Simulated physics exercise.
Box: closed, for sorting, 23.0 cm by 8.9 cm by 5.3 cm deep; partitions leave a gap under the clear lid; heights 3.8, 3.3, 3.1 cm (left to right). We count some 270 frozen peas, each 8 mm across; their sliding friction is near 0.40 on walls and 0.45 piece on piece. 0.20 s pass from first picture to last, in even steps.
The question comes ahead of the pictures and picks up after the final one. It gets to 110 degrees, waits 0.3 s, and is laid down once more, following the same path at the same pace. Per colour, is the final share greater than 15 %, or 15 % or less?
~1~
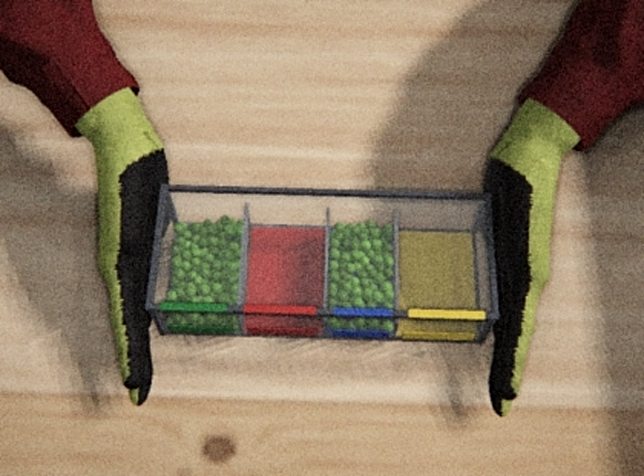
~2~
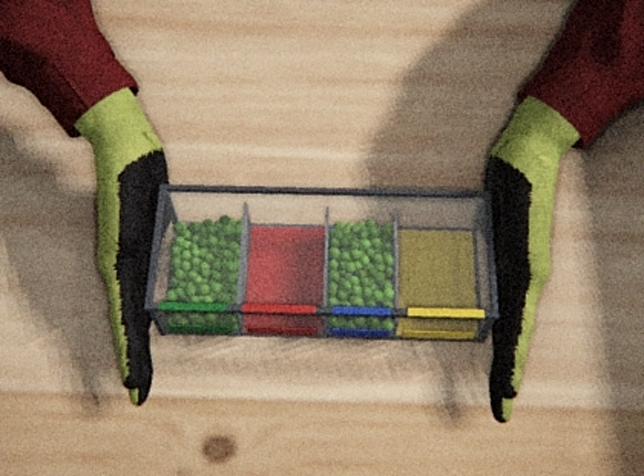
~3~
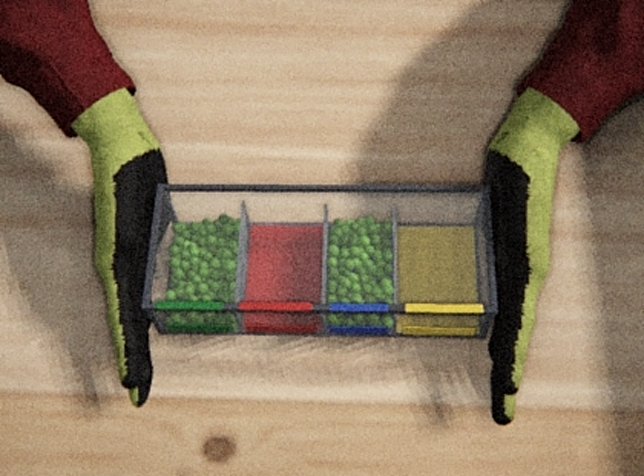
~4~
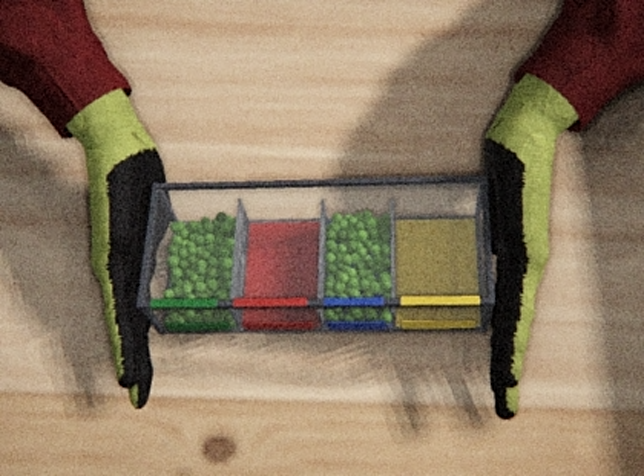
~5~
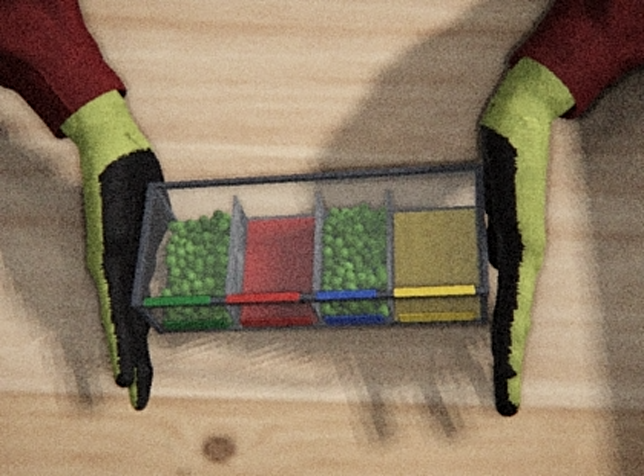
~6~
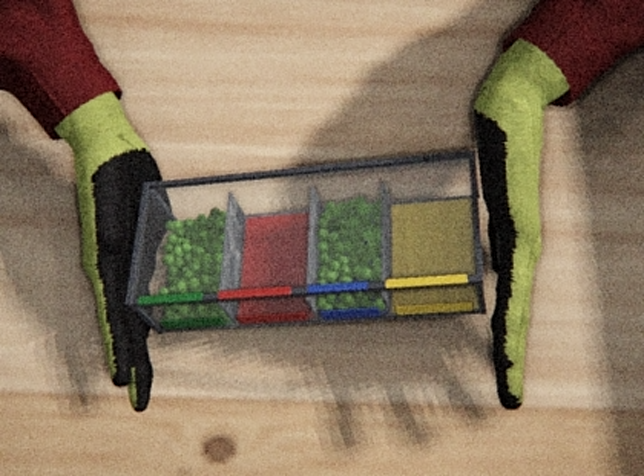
Outcome: Red: It'll probably finish at or short of fifteen percent of the pieces, blue: It'll probably finish at or short of fifteen percent of the pieces, green: It'll probably finish past fifteen percent of the pieces, yellow: It'll probably finish at or short of fifteen percent of the pieces.
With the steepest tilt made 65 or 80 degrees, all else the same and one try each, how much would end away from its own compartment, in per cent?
Try one gives around 5 %, try two around 10 %.
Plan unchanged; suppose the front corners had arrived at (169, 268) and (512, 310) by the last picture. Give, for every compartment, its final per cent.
That leaves red with 5 percent, blue with 0, green with 30 and yellow with 65 percent.
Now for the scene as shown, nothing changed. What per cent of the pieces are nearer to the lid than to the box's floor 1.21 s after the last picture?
70 %.
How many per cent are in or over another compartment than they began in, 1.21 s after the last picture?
Reading: Close to 35 %.
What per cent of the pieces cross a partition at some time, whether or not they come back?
40 per cent, give or take.
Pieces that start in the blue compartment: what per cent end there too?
Roughly 10 per cent.
Then, 1.21 s after the last picture, tilt 110 degrees; red 10 %, blue 10 %, green 80 %.
Then, 2.02 s after the last picture, tilt 57 degrees; red 5 %, blue 5 %, green 90 %.
Then, 2.84 s after the last picture, tilt 0 degrees; red 5 %, blue 5 %, green 90 %.
In the end, red 5 %, blue 5 %, green 90 %, yellow 0 %.
